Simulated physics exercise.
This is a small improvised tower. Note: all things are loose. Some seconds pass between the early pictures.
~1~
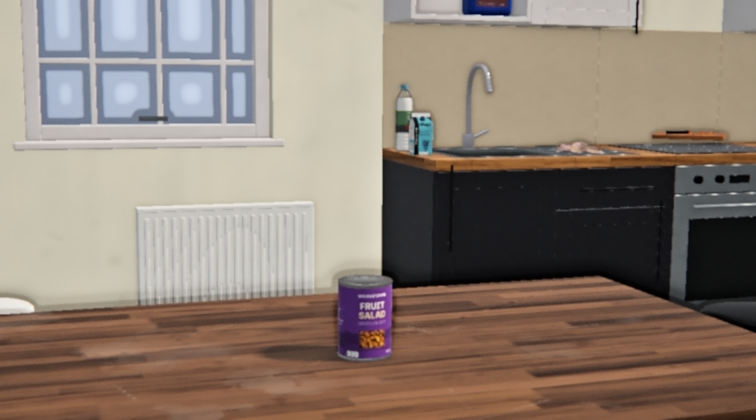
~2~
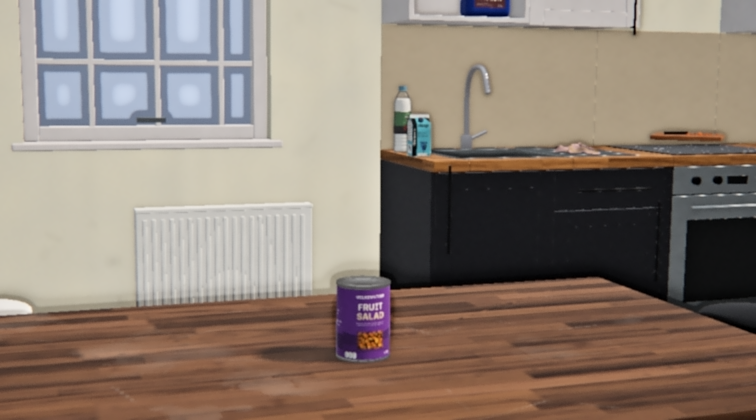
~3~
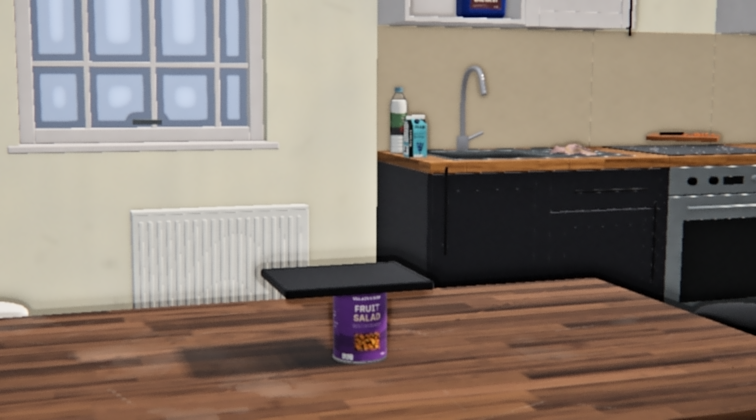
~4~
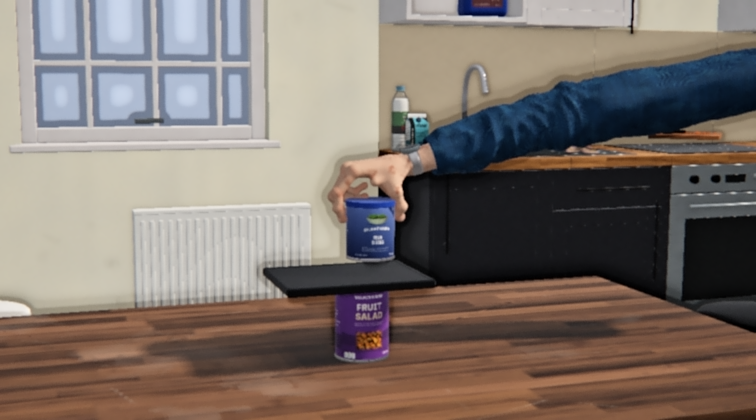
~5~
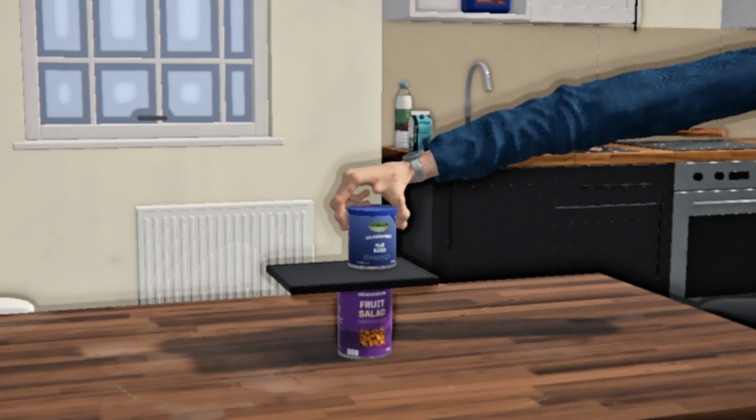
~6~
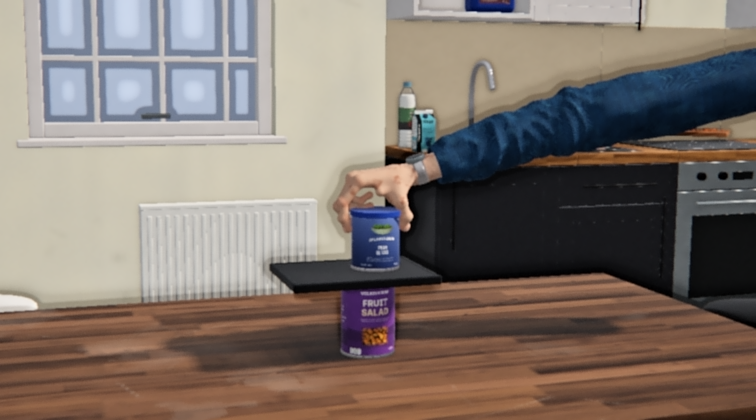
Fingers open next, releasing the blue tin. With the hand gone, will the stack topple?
No. The stack is left undisturbed.
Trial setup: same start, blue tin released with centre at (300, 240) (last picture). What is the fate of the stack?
Then it gives way.
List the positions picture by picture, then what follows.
The last thing is not in view yet; purple tin (365, 317), in the first frame.
The last thing is not in view yet; purple tin (363, 318), in the second frame.
The last thing is not in view yet; purple tin (360, 320), in the third frame.
Still above its spot; blue tin (370, 229); purple tin (362, 318), in the fourth frame.
In place under the hand; blue tin (372, 236); purple tin (365, 315), in the fifth frame.
In place under the hand; blue tin (375, 239); purple tin (368, 314), in the sixth frame.
Then, 0.30 s later than the last frame, all is still.
Then, 0.70 s later than the last frame, blue tin resting near (375, 239).
When it is over, all 3 as before. End places, in pixels of the last picture, blue tin near (375, 239). The stack holds.
